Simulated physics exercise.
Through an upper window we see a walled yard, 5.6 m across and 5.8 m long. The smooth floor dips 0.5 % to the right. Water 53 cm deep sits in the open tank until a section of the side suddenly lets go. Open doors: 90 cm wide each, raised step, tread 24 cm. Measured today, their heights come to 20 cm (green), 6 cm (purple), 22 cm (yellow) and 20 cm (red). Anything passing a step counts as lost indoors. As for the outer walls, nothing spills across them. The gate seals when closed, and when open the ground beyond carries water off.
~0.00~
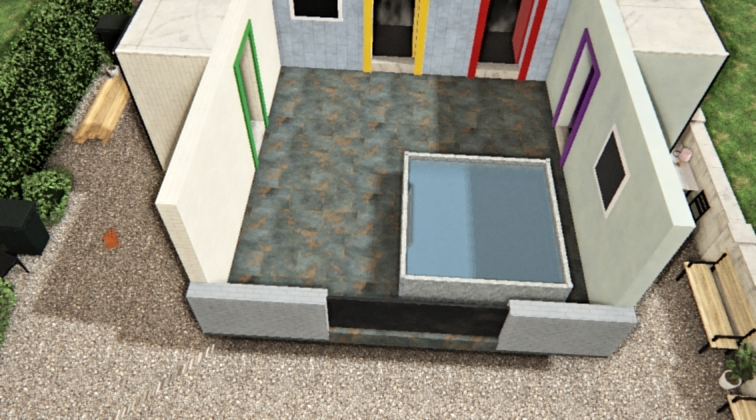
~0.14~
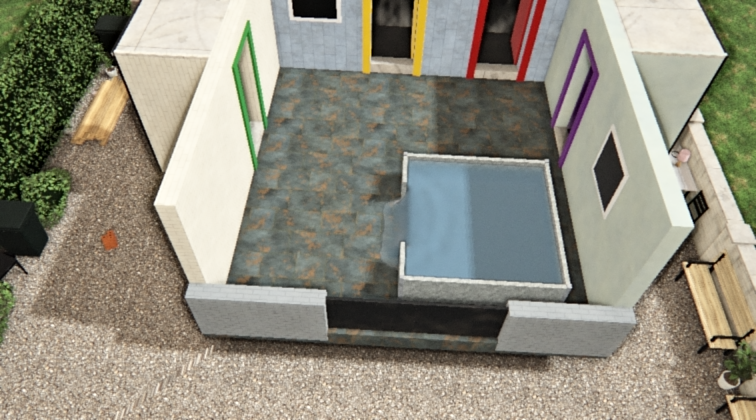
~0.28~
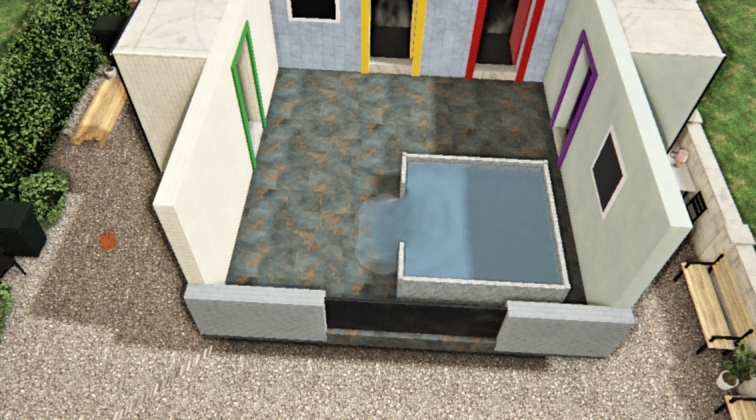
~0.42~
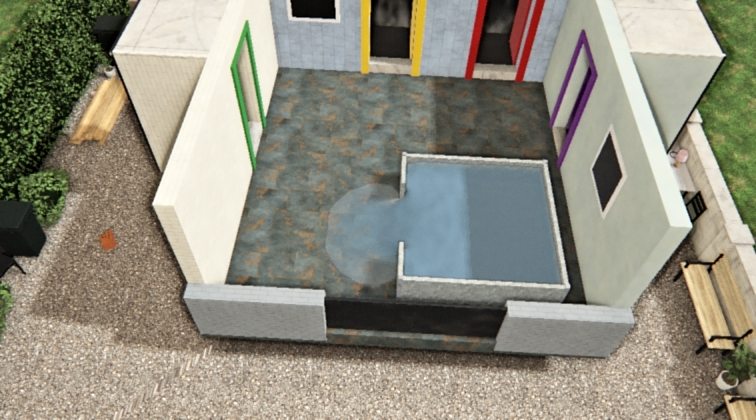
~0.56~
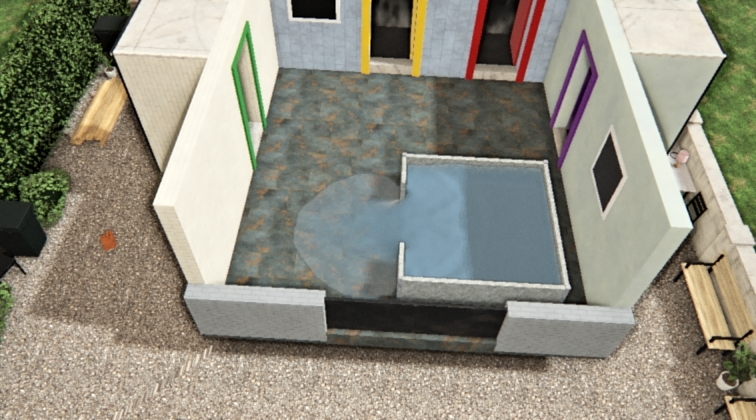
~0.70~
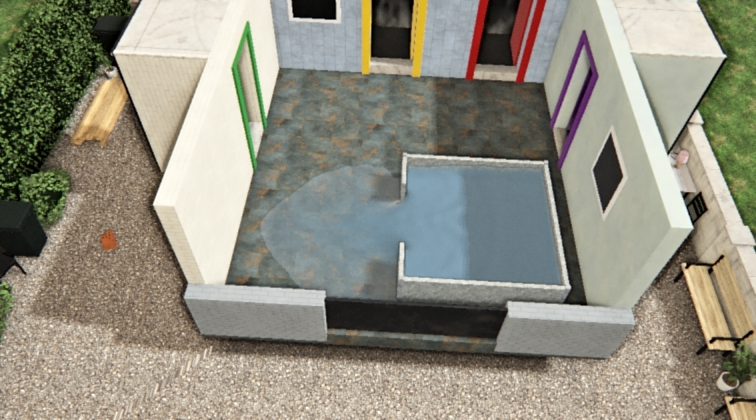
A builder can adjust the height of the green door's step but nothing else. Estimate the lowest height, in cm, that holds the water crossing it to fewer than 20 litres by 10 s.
My estimate is 12 cm.
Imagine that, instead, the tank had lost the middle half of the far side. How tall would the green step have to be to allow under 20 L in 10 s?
Close to 6.0 cm at the least.
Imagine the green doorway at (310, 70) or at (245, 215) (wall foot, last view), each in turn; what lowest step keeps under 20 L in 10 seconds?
Around 16 and 23 cm respectively.
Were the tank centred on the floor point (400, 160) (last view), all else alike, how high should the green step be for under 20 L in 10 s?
In this case, 33 cm or so.
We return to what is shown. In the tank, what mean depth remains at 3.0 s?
The mean depth is about 30 cm.
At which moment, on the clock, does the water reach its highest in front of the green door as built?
At about 2.2 s.
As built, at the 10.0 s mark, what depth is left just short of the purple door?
The depth there is around 13.0 cm.
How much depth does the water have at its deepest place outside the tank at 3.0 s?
Max depth: Near 29 cm.
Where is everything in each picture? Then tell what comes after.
The first frame shows still water, 53 cm deep, in the open tank at (480, 217); the green door at (253, 104) is dry.
In the second frame, the gap is at (404, 228), the front 0.3 m out at (384, 254); the back of the open tank holds 53 cm.
In the third frame, water pours out at (403, 229) and has run 0.7 m, to (360, 256); about 9 cm deep outside, 53 cm at the back.
In the fourth frame, water pours out at (403, 229) and has run 1.1 m, to (331, 251); about 7 cm deep outside, 53 cm at the back.
In the fifth frame, water pours out at (403, 229) and has run 1.7 m, to (299, 243); about 5 cm deep outside, 53 cm at the back.
In the sixth frame, the gap is at (403, 229), the front 2.3 m out at (265, 230); the back of the open tank holds 53 cm; the green door at (251, 106), 3.3 m from the gap, is still 1.4 m from the nearest water.
After 1.4 s water covers 30 % of the floor, deepest (30 cm) near (391, 234); it has not reached the green door.
After 3.0 s water covers 40 % of the floor, deepest (29 cm) near (253, 217); 17 cm at the green door, 0 litres in over its 20 cm step.
After 10.0 s water covers 100 % of the floor, deepest (18 cm) near (567, 203); 8 cm at the green door, 0 litres in over its 20 cm step.
At the green door as built, the water arrived by 1.6 s and peaked near 17 cm at 2.2 s.
With a step of 10.5 cm, 32 litres would have come in within the 10 s; with 14.5 cm, 7 litres. So under 20 litres takes about 12 cm.
